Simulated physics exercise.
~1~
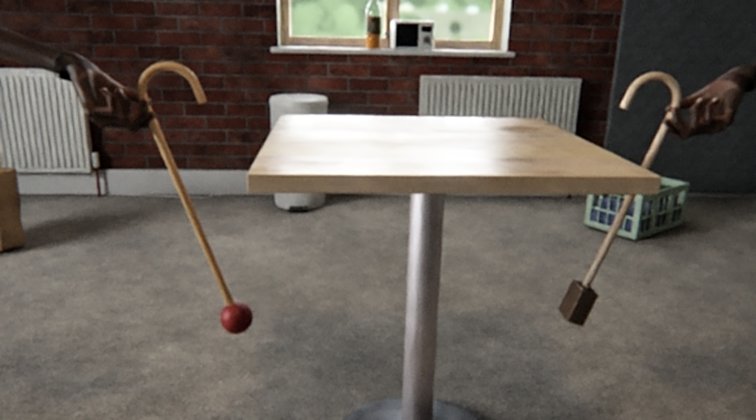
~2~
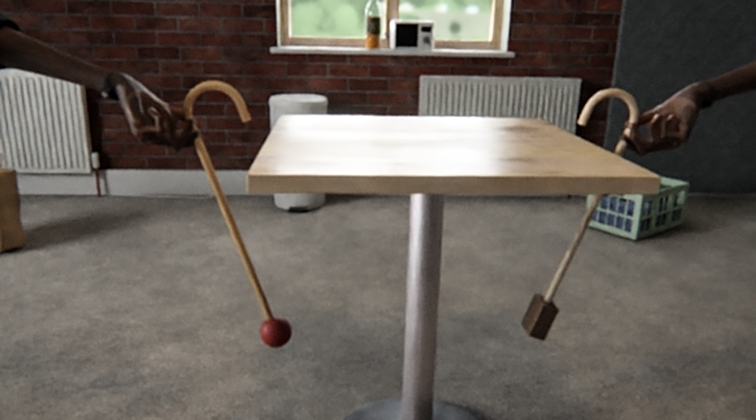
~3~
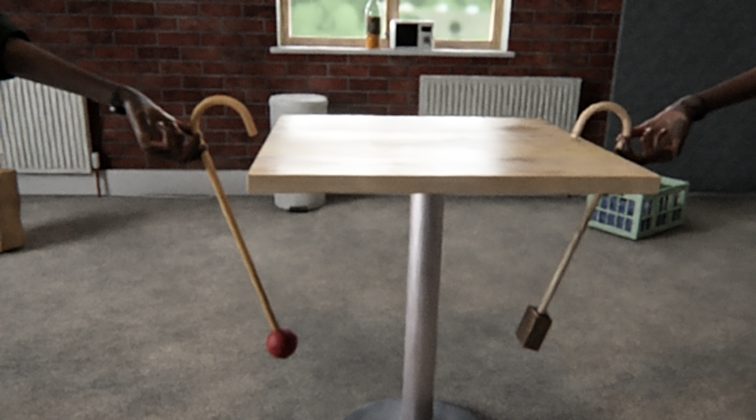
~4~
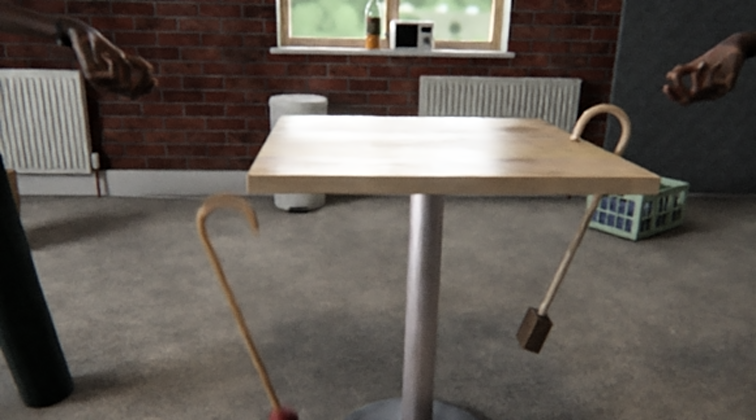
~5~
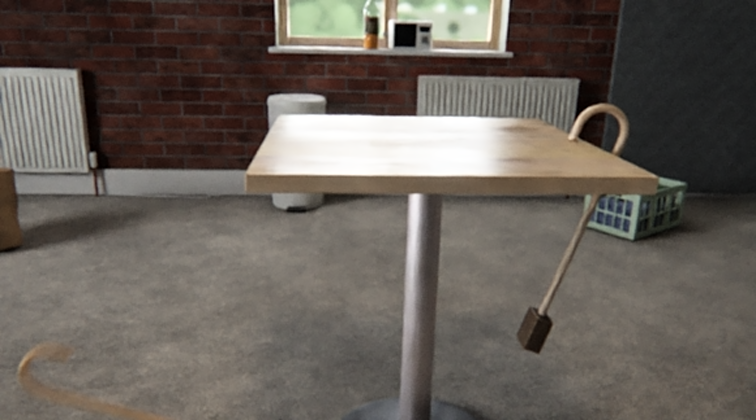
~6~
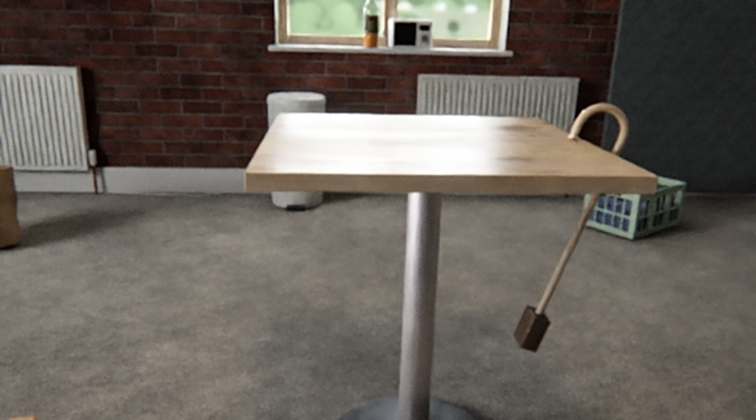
We see two hands bring crook-handled sticks, one with a red ball end and one with a brown block end, to opposite sides of a table and let go; the left one falls to the floor and slides mostly out of view, while the right one stays hanging from the edge.
